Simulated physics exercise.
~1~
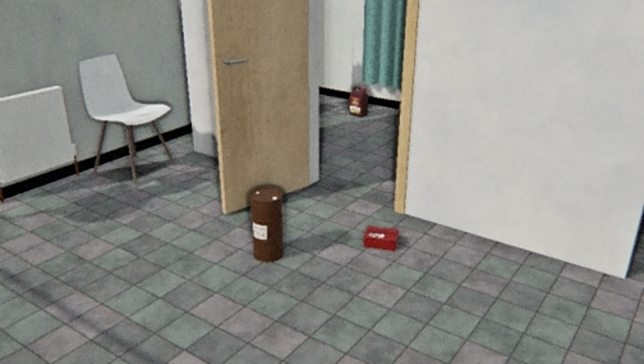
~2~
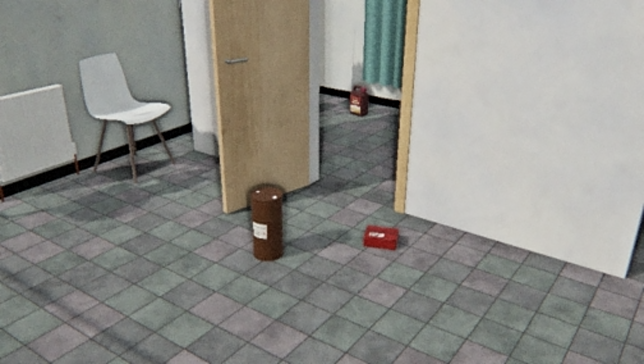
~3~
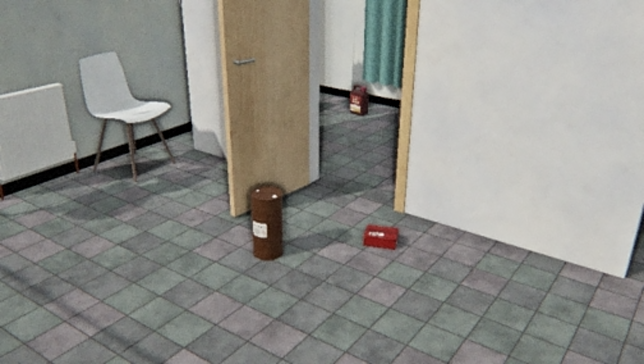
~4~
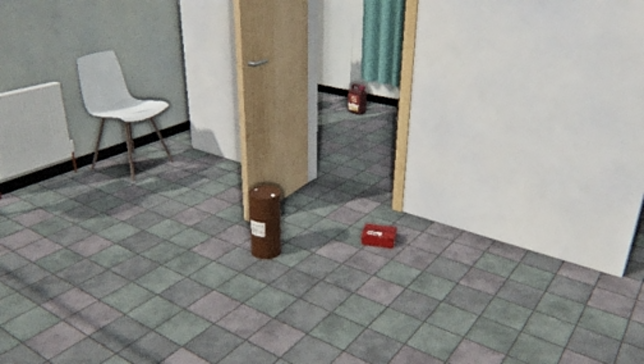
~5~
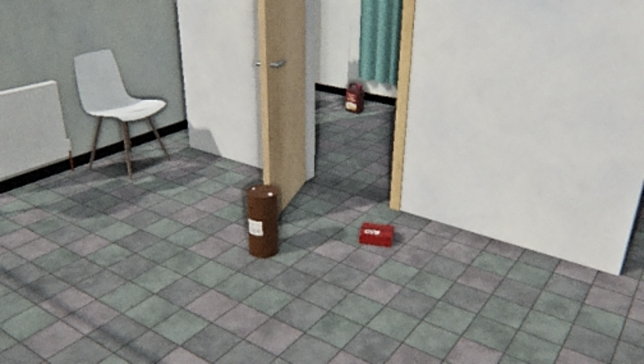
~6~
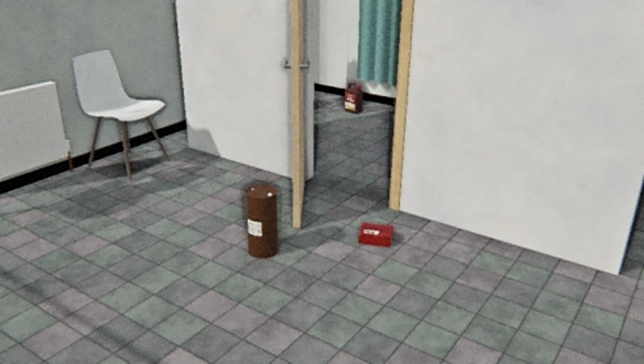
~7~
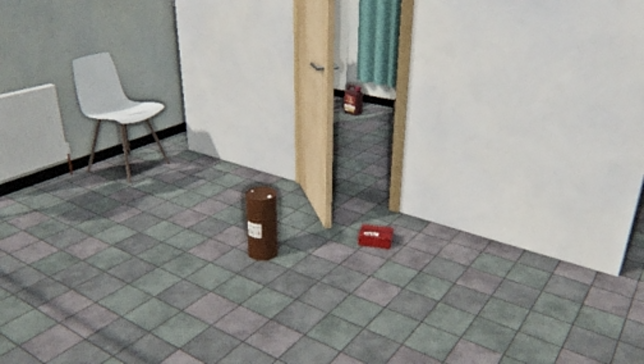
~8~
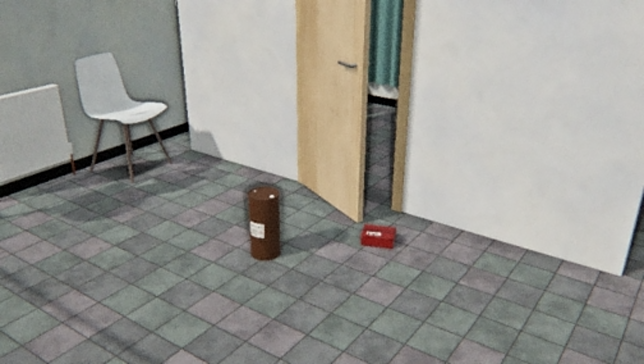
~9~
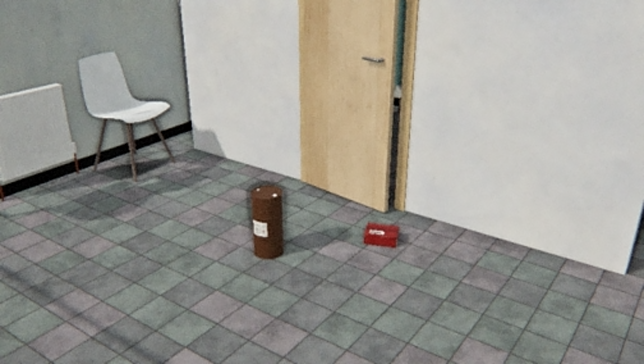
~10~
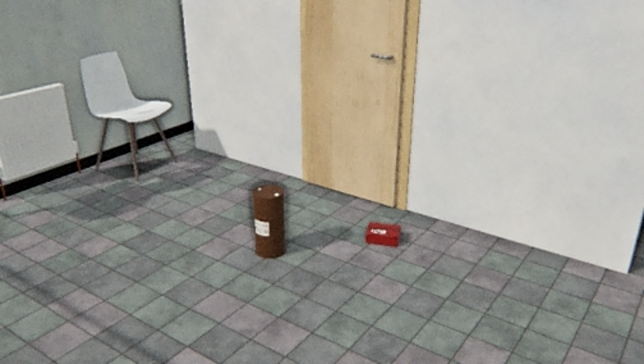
In a room with a tiled floor and a white chair by the wall, a wide-open wooden door swung steadily around past a brown canister and a small red box, touching neither, until it closed fully in its frame.
